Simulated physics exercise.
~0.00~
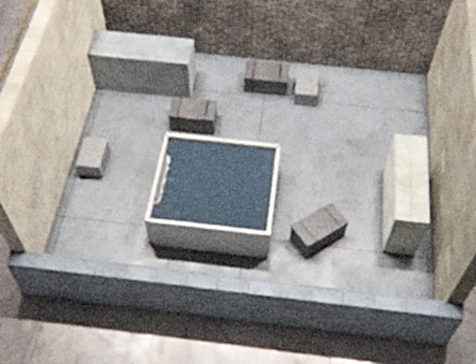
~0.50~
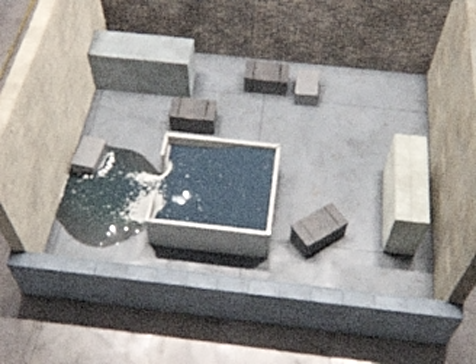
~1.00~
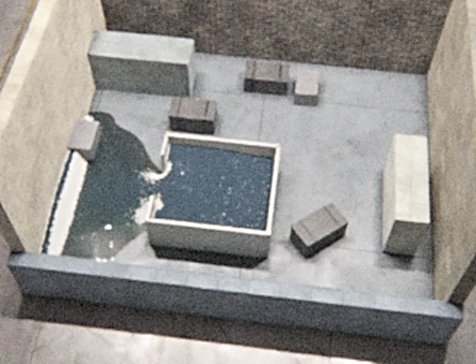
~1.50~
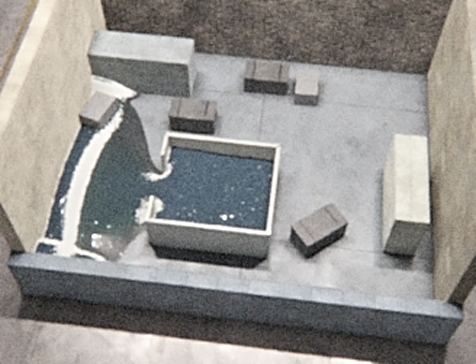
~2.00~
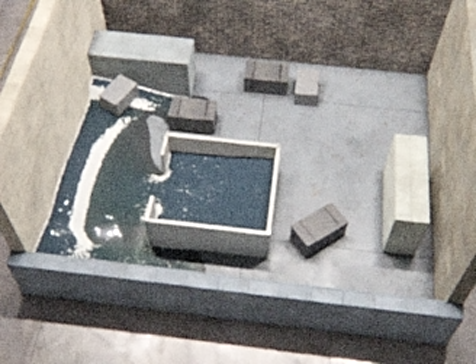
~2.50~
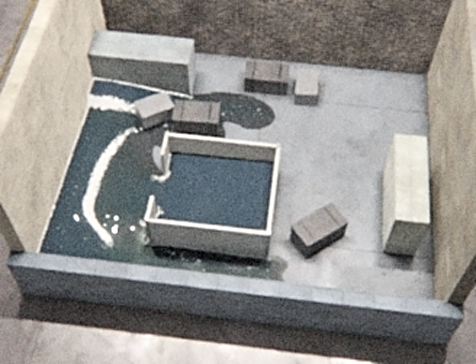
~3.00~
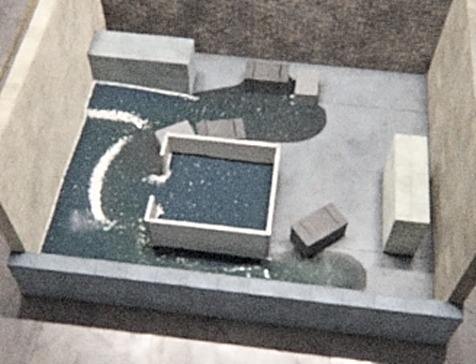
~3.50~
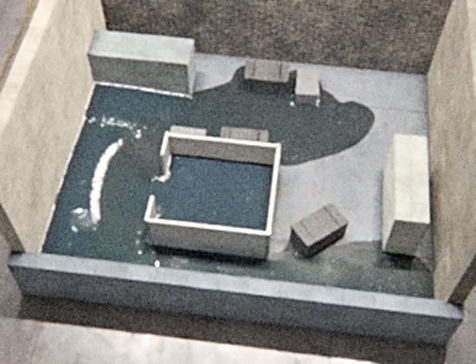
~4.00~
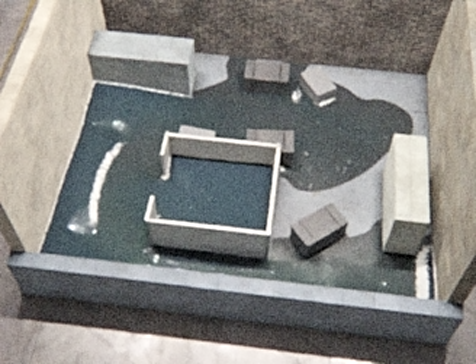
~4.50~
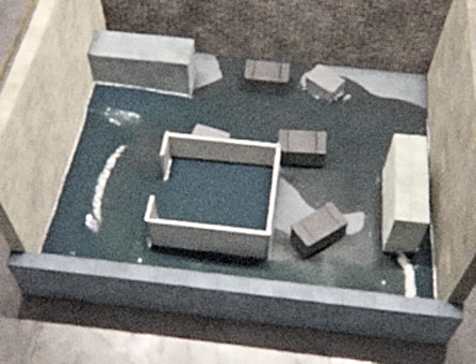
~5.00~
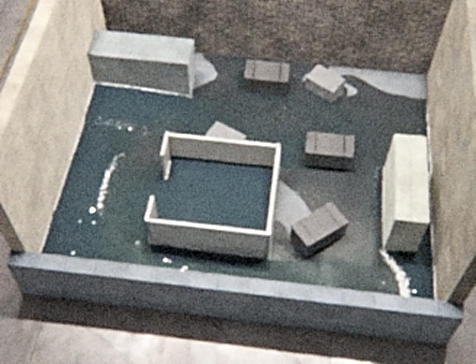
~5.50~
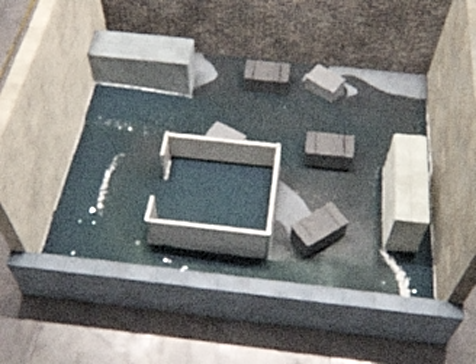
The clip opens on a walled hall seen from above, with a full, square tank among dark trunks, small grey crates and larger pale blocks. The tank's left side gives way and water bursts out, foaming against the left wall. It carries the left-hand crate toward the back, then rightward against the nearest trunk. As water spreads around both sides of the tank, that trunk slides to the tank's right, while the crate drifts behind it. The small crate at the back turns and shifts slightly. Finally, water covers most of the floor, the other two trunks still in place.
